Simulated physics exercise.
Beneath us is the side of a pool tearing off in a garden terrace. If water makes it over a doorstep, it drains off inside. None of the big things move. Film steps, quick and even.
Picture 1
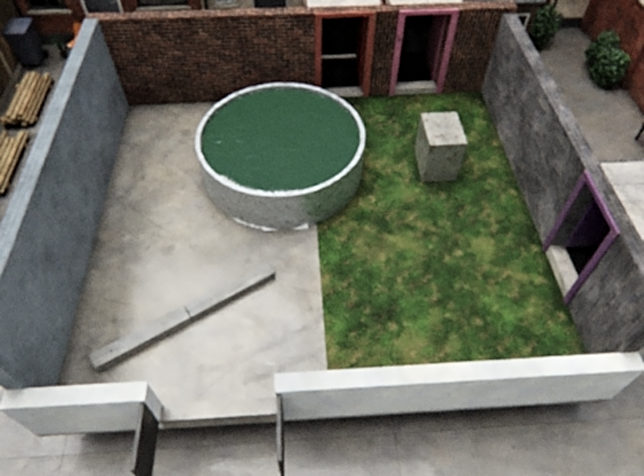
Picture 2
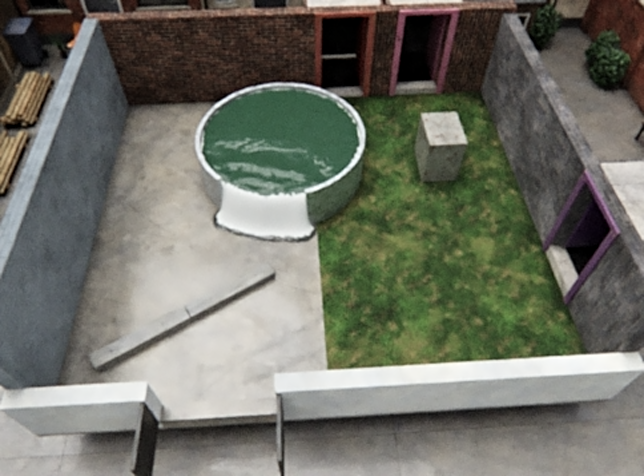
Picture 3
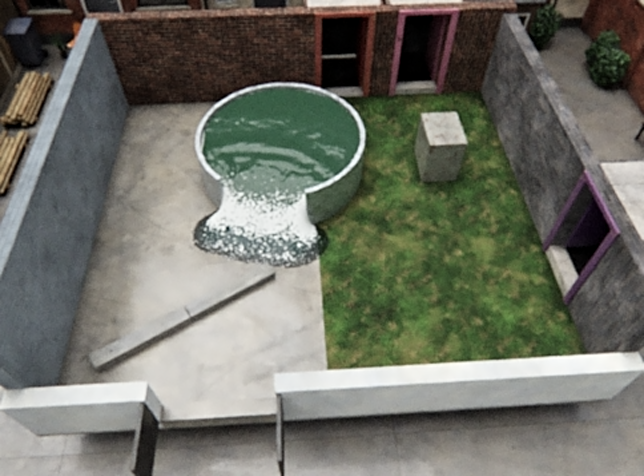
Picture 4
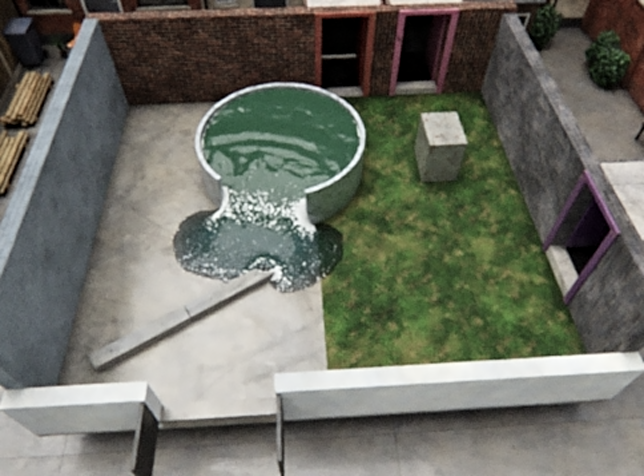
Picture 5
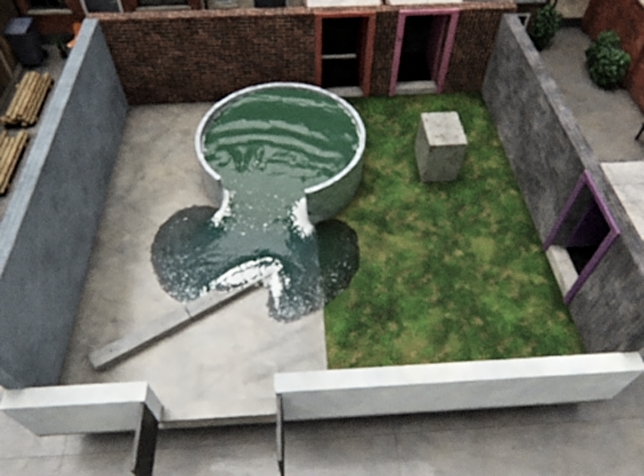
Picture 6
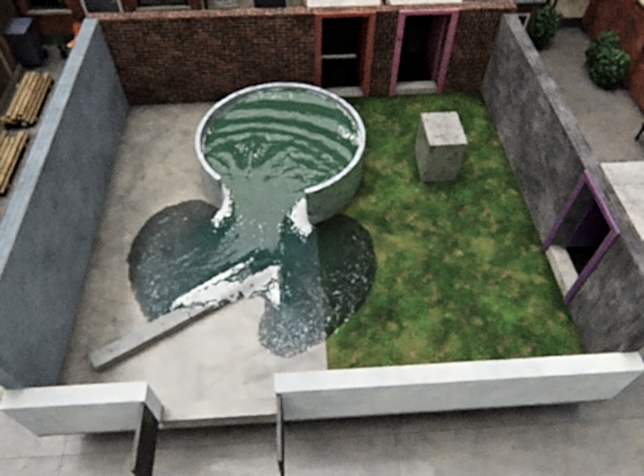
In a walled garden terrace, a round pool's side opens and water spreads around a beam.
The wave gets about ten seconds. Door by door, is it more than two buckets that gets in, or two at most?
One by one: The pink door will keep to two buckets; the purple door will keep to two buckets; the red door will keep to two buckets.
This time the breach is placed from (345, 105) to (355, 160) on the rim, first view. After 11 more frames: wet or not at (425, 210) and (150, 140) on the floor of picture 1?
In order - first: Drenched, second: Not reached.
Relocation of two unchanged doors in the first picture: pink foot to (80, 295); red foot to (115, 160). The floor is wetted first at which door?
The one in pink gets wet first.
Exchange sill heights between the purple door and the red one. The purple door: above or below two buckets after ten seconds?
I'd say purple is swamped.
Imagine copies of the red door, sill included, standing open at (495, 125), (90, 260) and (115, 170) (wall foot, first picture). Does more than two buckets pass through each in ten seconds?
They turn out short, over and short.
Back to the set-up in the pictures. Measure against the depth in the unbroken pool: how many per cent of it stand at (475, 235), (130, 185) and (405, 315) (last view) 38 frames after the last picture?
Going place by place: 10 %, 6 % and 12 %.
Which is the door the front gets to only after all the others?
That's the pink one.
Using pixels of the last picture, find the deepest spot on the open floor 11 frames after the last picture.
Roughly at pixel (52, 410).
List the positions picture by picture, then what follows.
In the first picture, still water in the round pool at (281, 138).
In the second picture, water pours out at (262, 215) and has run to (313, 228).
In the third picture, water pours out at (262, 217) and has run to (198, 234).
In the fourth picture, water pours out at (263, 218) and has run to (179, 246).
In the fifth picture, water pours out at (263, 218) and has run to (173, 291).
In the sixth picture, water pours out at (263, 218) and has run to (293, 351).
A moment on, water covers 30 % of the floor; the pink door not reached, the purple door not reached, the red door not reached.
Next, water covers 35 % of the floor; the pink door not reached, the purple door not reached, the red door not reached.
Then, water covers 55 % of the floor; the pink door not reached, the purple door not reached, the red door not reached.
Later, water covers 75 % of the floor; the pink door not reached, the purple door wet at the sill, nothing in, the red door not reached.
In the end, water covers 95 % of the floor; the pink door wet at the sill, nothing in, the purple door wet at the sill, nothing in, the red door wet at the sill, nothing in.
